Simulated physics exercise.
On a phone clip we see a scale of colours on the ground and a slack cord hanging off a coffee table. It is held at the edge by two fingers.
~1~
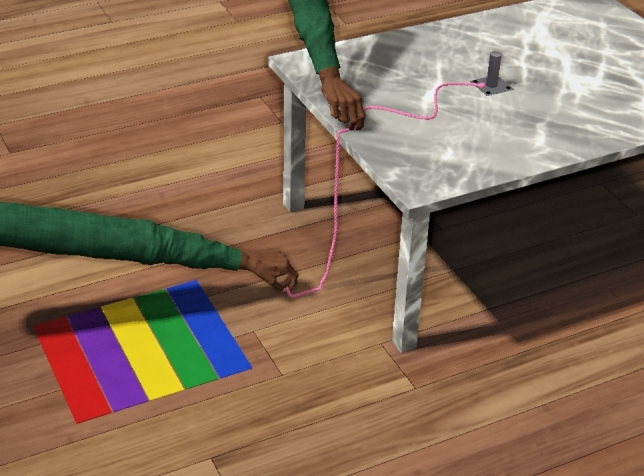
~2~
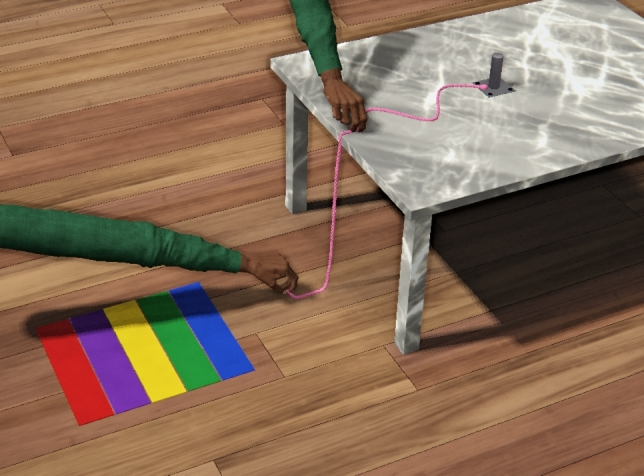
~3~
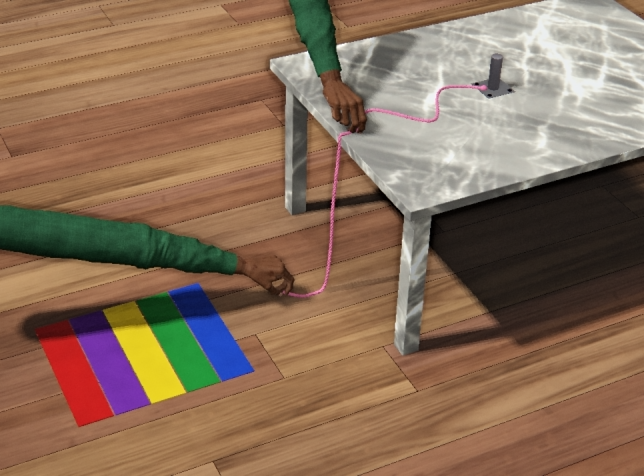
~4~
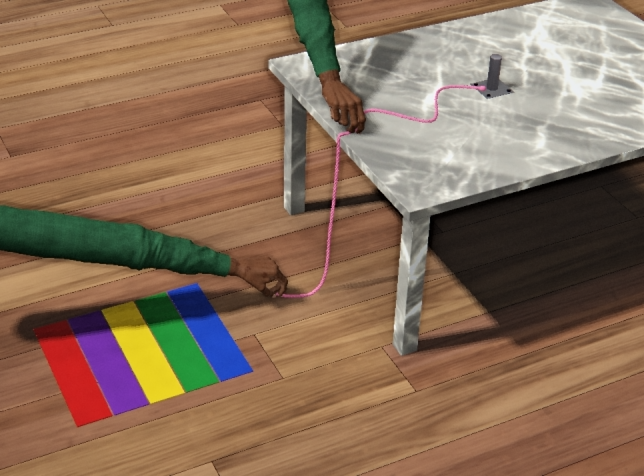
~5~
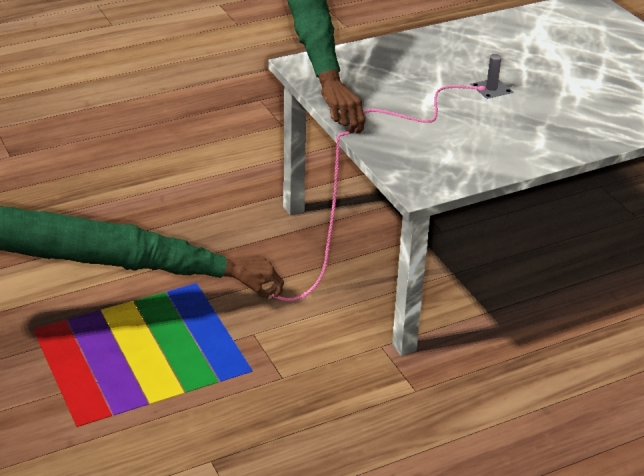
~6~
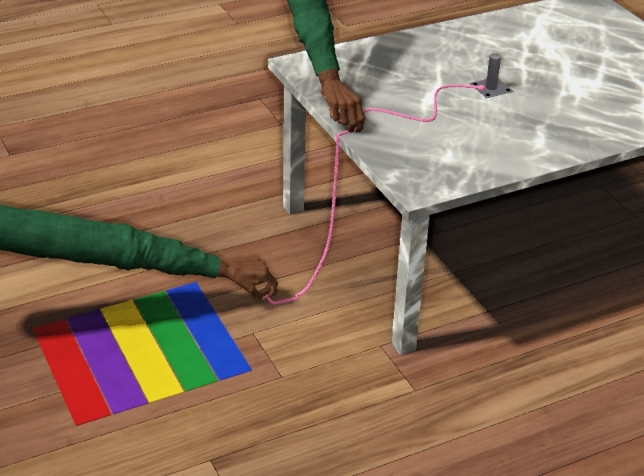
Hand near the floor drawing the end of a slack pink cord slightly left, another hand holding it at the table edge.
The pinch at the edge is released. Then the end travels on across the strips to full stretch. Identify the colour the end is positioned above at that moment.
It is positioned above purple.
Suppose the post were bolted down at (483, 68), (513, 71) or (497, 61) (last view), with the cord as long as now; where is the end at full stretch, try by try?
First (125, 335), then (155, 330), and last (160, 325).
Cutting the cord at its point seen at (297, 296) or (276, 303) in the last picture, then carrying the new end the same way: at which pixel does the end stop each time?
First try near (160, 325), second near (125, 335).
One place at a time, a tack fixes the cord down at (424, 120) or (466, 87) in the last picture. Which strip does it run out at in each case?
With the first choice you'd get yellow, with the second purple.
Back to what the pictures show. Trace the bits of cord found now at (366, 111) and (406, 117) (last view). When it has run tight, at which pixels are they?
The first at (335, 137), the second at (371, 123).
Soon after, end near (160, 327); over green.
After that, end near (124, 337); over yellow.
At the stop, end near (103, 344); over purple. It halts on the purple strip.
